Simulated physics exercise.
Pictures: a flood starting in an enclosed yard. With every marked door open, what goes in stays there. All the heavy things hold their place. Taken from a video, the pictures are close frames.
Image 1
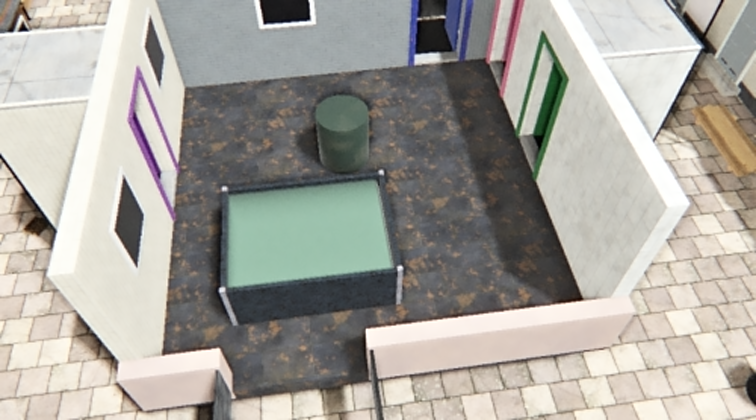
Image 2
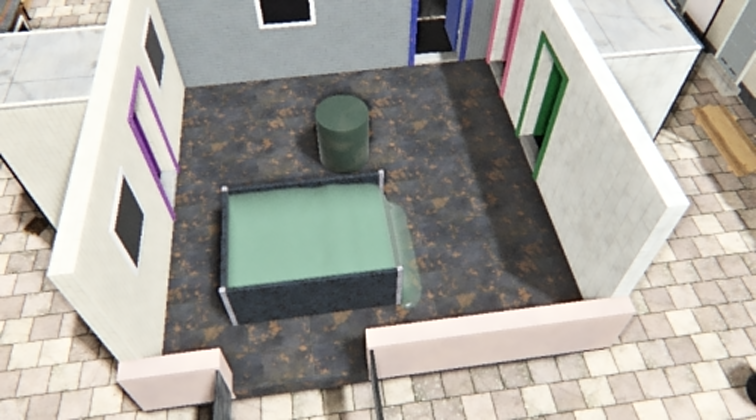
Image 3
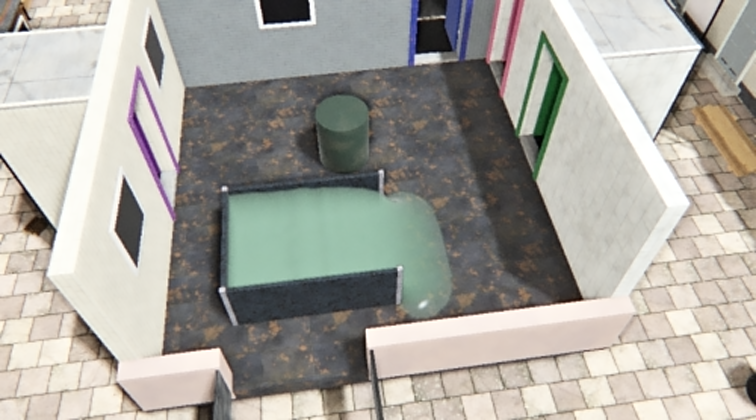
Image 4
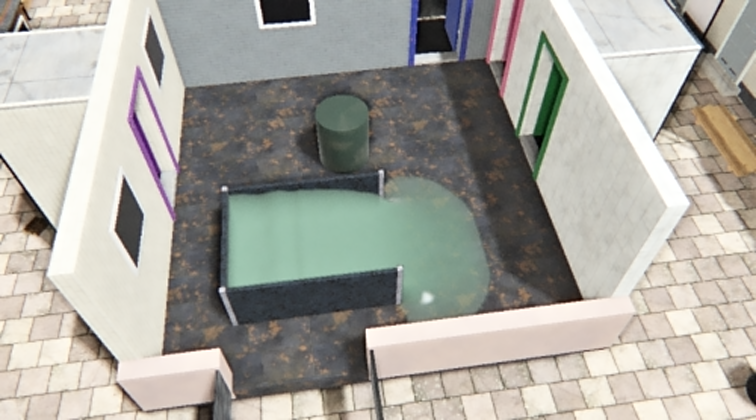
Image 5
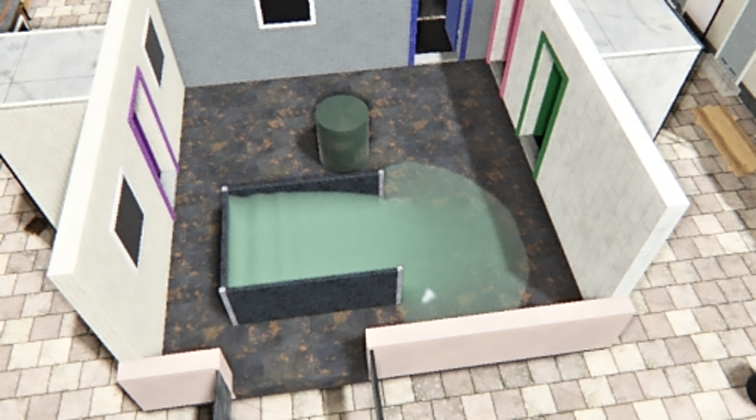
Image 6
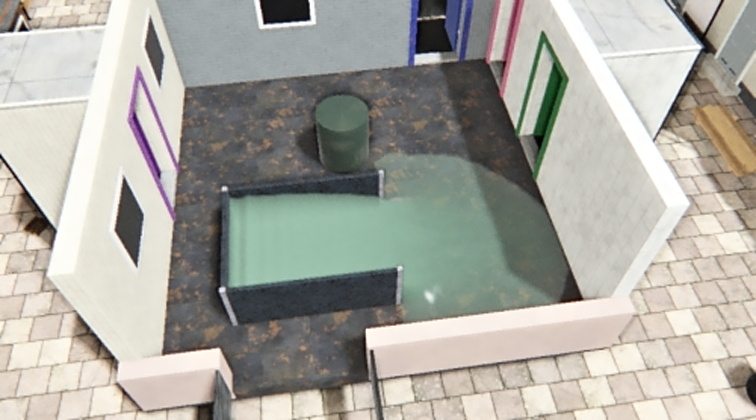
In the video, a rectangular tank of green water sits beside a dark green cylinder in a walled yard; its right side opens, and the water pours out rightward, spreading across the dark floor in a widening, rounded sheet.
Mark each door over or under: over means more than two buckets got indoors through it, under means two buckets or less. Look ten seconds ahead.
Blue door - over, purple door - under, pink door - over, green door - over.
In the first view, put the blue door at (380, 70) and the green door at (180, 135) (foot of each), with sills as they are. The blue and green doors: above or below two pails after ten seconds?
Result - blue door: Crosses the limit; green door: Crosses the limit.
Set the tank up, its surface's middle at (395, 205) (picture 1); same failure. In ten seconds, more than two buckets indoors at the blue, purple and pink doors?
Note: Blue ends up above; purple ends up beneath; pink ends up above.
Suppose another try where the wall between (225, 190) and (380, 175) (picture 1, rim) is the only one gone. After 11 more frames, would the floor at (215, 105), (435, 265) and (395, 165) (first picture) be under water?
Spot one ends up deluged, spot two untouched by the spill, spot three deluged.
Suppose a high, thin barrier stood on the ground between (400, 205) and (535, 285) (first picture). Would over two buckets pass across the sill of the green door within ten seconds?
Then: The green one stays under.
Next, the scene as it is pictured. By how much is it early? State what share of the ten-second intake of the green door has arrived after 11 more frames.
The figure is near 40 per cent.
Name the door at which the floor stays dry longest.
I'd go with the purple door.
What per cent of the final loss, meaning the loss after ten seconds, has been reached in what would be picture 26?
It comes to around 30 per cent.
A moment on, water covers 30 % of the floor; the blue door not reached, the purple door not reached, the pink door not reached, the green door under two buckets in.
Next, water covers 35 % of the floor; the blue door not reached, the purple door not reached, the pink door wet at the sill, nothing in, the green door over two buckets in.
Then, water covers 50 % of the floor; the blue door over two buckets in, the purple door not reached, the pink door under two buckets in, the green door far over two buckets in.
Later, water covers 85 % of the floor; the blue door far over two buckets in, the purple door wet at the sill, nothing in, the pink door over two buckets in, the green door far over two buckets in.
In the end, water covers 95 % of the floor; the blue door far over two buckets in, the purple door under two buckets in, the pink door over two buckets in, the green door far over two buckets in.
